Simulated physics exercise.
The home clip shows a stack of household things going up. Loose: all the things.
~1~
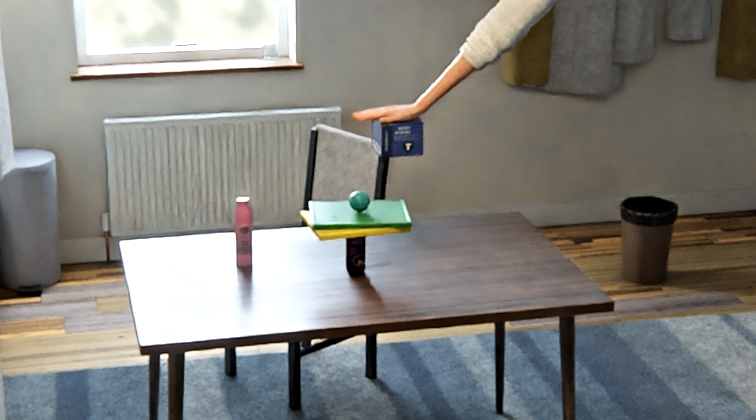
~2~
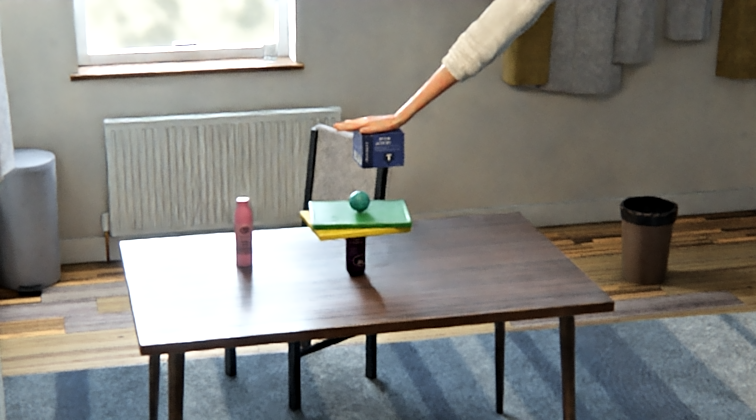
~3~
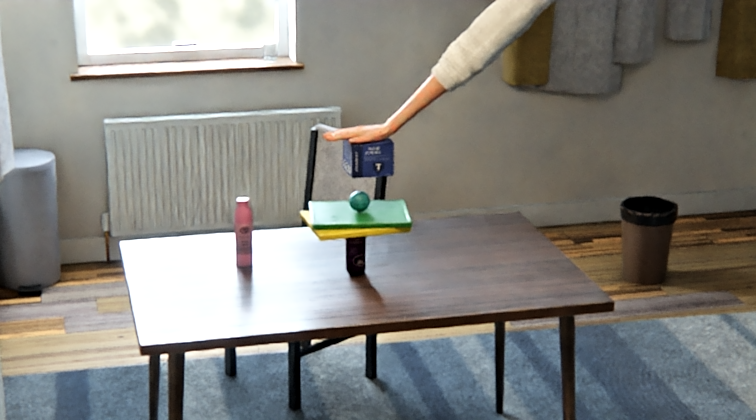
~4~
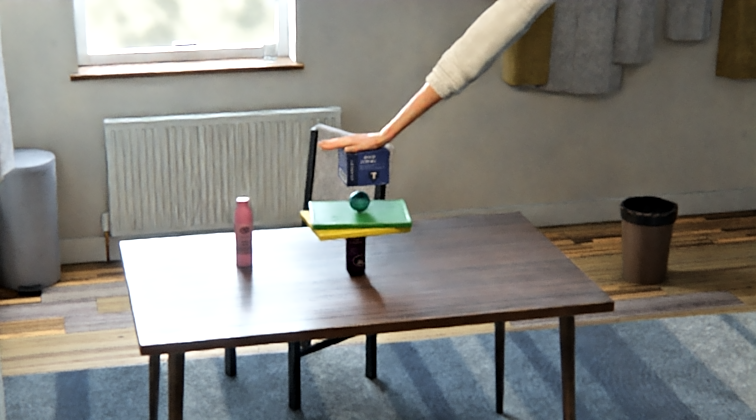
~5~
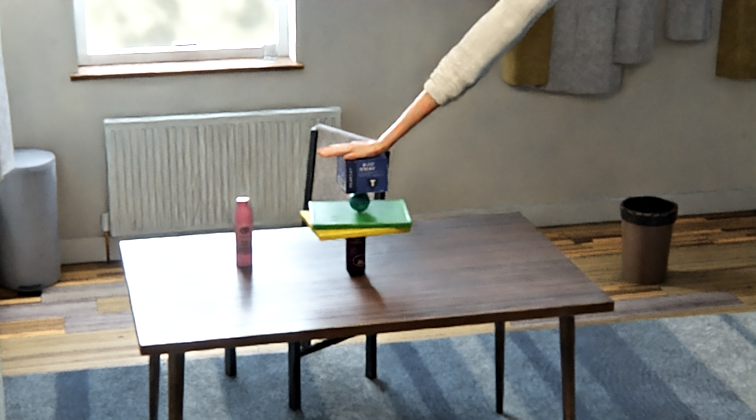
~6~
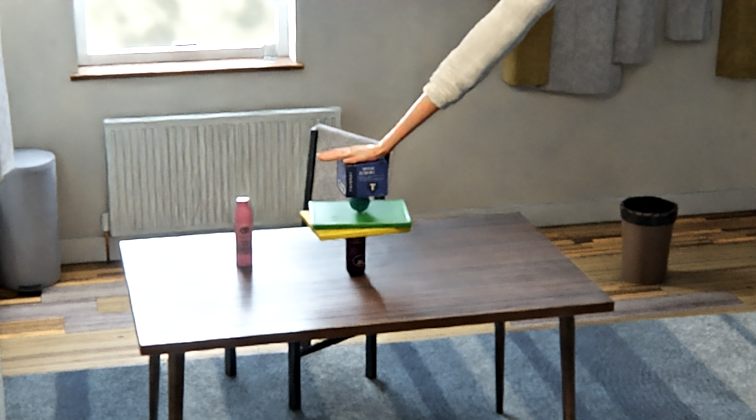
To begin with, a hand reaching in from the upper right holds a blue box above a wooden table, where a turquoise ball sits on green and yellow trays, beside a pink bottle. The hand moves the box left and downward, then lowers it onto the ball, keeping hold of it.
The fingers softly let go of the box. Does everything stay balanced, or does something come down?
Safe to say it doesn't work.
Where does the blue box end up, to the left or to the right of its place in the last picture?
Off rightwards in the picture.
Then, 1.00 s on from there, blue box now fallen; green tray turned 39° from how it was put; yellow tray turned 39° from how it was put.
Then, 1.30 s on from there, turquoise ball, yellow tray and green tray now fallen; purple can shifted about its own width.
Then, 1.90 s on from there, purple can shifted about its own width.
In the end, fallen, turquoise ball, yellow tray, green tray and blue box; moved from the start, purple can; pink bottle unmoved. At the end, from the last picture's camera, blue box near (496, 240). The pile comes apart.
